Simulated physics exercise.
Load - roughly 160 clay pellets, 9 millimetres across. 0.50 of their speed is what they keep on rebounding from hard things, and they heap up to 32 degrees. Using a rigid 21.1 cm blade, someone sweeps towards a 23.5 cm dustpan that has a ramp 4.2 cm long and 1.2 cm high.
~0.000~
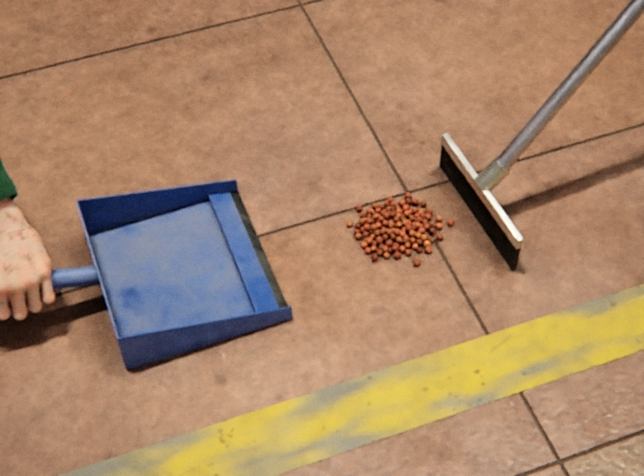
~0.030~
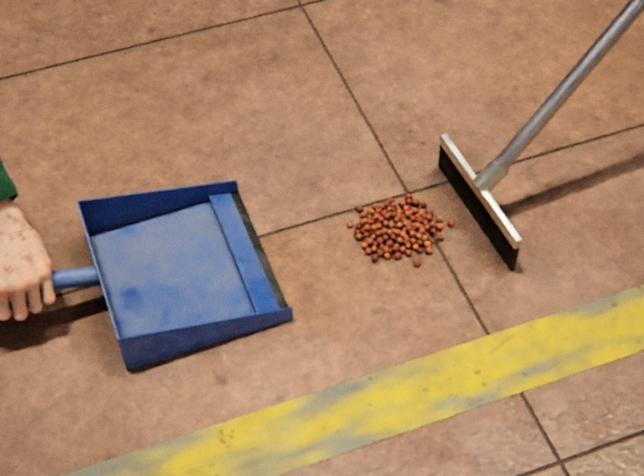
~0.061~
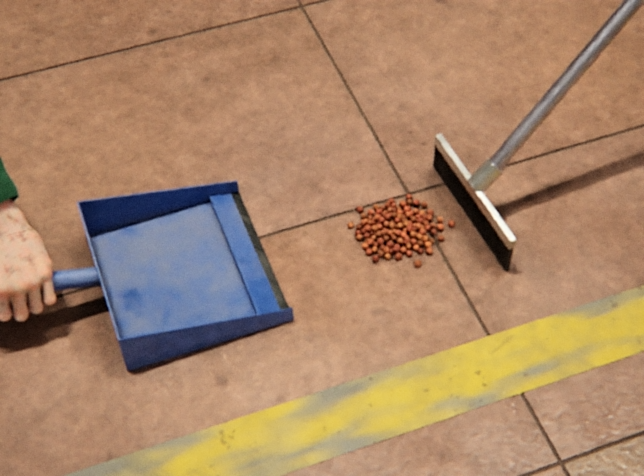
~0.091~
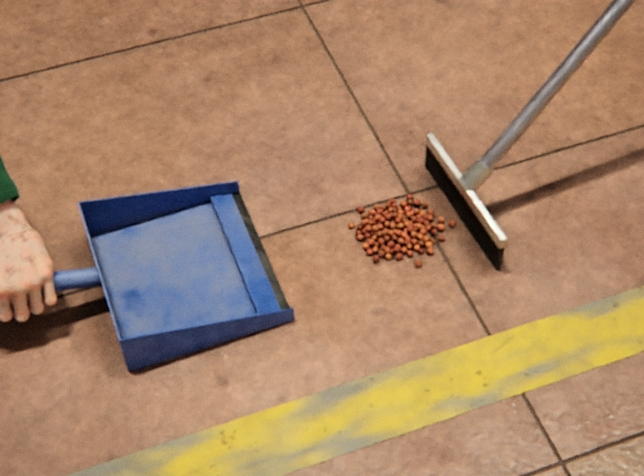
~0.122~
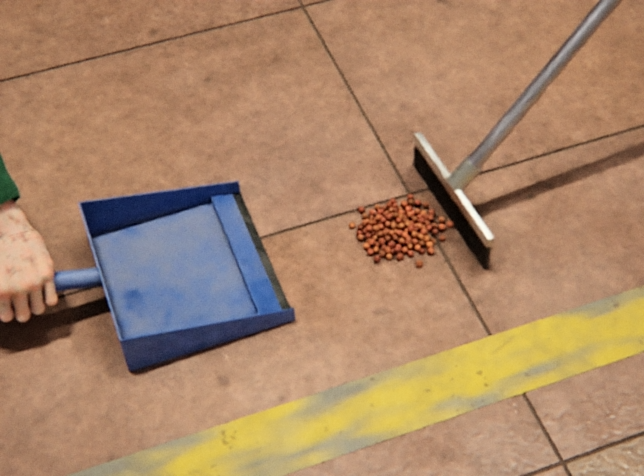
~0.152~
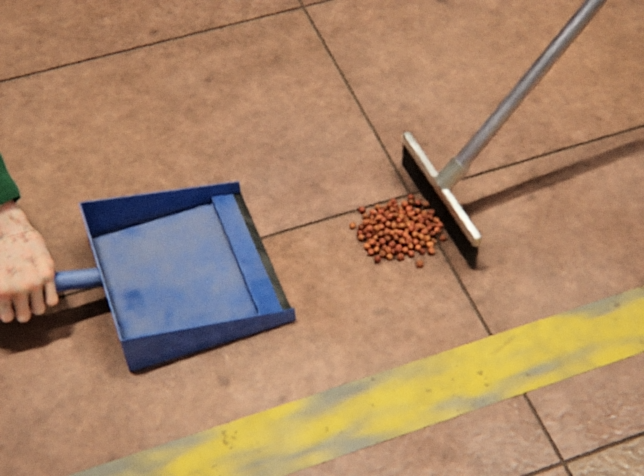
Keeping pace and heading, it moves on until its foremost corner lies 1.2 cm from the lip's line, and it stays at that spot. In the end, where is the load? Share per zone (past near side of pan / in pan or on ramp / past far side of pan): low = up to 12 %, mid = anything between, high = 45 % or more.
Past the pan's near side - low, in the pan or on its ramp - mid, past the pan's far side - low.
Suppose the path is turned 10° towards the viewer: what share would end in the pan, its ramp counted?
That gives near 45 in a hundred.
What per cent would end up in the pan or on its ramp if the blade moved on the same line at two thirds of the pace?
Share: About 30 %.
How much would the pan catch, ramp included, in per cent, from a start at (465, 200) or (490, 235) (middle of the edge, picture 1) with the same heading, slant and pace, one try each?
Some 20 and 45 per cent.
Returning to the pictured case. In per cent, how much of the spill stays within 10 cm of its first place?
10 %.
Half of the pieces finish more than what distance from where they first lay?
Somewhere around 18 centimetres.
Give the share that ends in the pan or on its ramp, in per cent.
I'd say close to 30 per cent.
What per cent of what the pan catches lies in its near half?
Something like 20 per cent of the catch.
Then, at 0.37 s, middle of the blade 13 cm from the lip; 0 % over the lip, far side 0 %, near side 0 %.
Then, at 0.52 s, middle of the blade 6 cm from the lip; 0 % over the lip, far side 0 %, near side 0 %.
After 0.79 s, middle of the blade 2 cm from the lip; 30 % over the lip, far side 5 %, near side 0 %.
By 1.2 s all is still; near side 0 %, pan 30 %, far side 5 %, in front of the lip or behind the blade 65 %.
